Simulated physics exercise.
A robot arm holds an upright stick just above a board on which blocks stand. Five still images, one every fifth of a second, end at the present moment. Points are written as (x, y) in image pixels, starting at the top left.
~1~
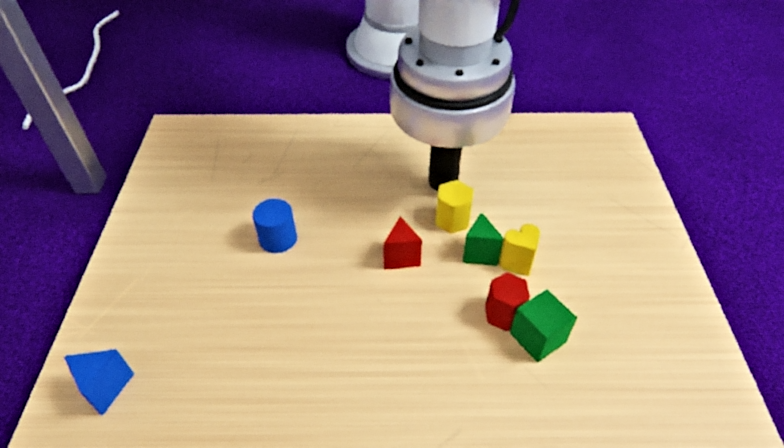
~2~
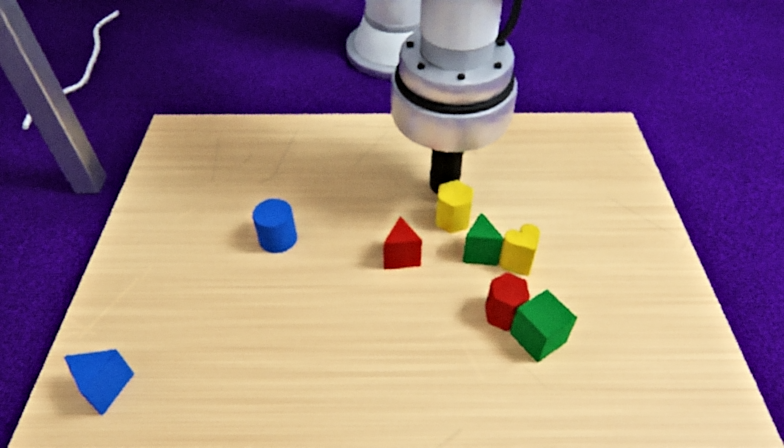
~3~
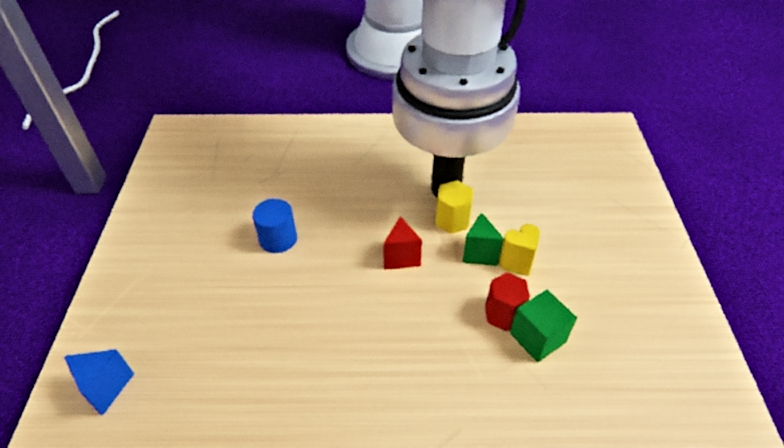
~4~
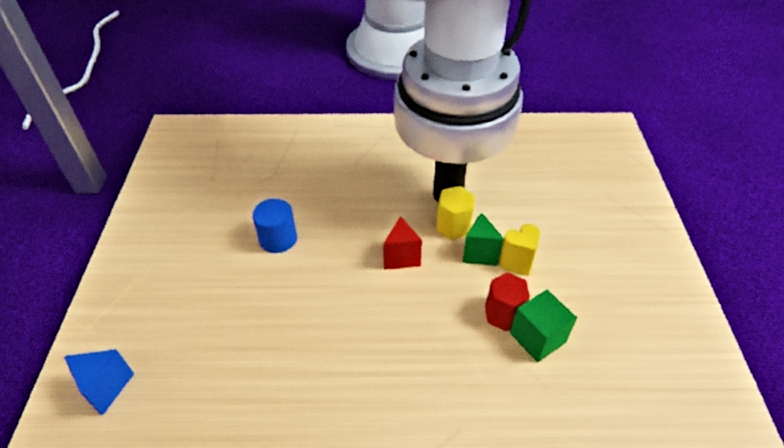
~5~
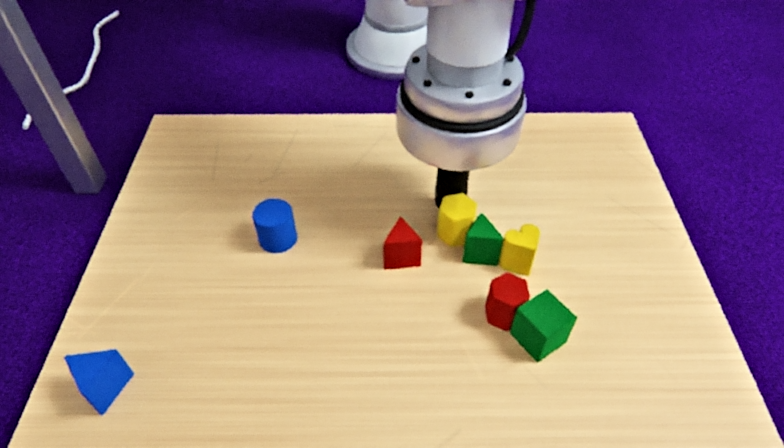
A pale wooden board on a purple surface is seen from above and in front by a still camera. A grey-and-white robot arm holds a black stick upright near the far edge, behind yellow, red and green blocks, with a blue cylinder to the left and another blue block at the near left. The arm edges slightly nearer, and the stick nudges the yellow hexagonal block a little towards the viewer.
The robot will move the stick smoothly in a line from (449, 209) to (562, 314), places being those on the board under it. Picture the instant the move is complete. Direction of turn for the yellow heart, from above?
Short answer: Counterclockwise.
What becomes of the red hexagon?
It is moved from its place.
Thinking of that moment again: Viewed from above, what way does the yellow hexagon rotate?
Looking from above, the answer is clockwise.
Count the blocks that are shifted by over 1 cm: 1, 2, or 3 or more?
Count: 3 or more.
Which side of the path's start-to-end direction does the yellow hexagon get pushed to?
Right.
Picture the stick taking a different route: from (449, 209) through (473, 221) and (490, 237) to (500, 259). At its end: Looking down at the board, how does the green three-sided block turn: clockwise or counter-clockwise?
Viewed from overhead, the green three-sided block winds up turned clockwise.
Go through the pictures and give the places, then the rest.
In the first frame, stick tip (443, 182); block tops, yellow hexagon (456, 193); green three-sided block (484, 228); red hexagon (510, 288); yellow heart (525, 236).
In the second frame, stick (444, 186); blocks unchanged.
In the third frame, stick (446, 191); blocks unchanged.
In the fourth frame, stick (448, 196); yellow hexagon (457, 199).
In the fifth frame, stick (450, 202); yellow hexagon (458, 206); green three-sided block (484, 228); red hexagon (510, 288); yellow heart (525, 236).
What follows on the original path. One third of the way, stick (483, 235); yellow hexagon (464, 233), turned 55° clockwise; green three-sided block (496, 244).
Two thirds of the way, stick (521, 270); yellow hexagon (464, 235), turned 60° clockwise; green three-sided block (511, 271), turned 80° clockwise; red hexagon (500, 304), turned 20° anticlockwise; yellow heart (557, 249), turned 65° anticlockwise.
At the end, stick (564, 308); yellow hexagon (464, 235), turned 60° clockwise; green three-sided block (514, 275), turned 110° clockwise; red hexagon (500, 304), turned 20° anticlockwise; yellow heart (570, 254), turned 105° anticlockwise.
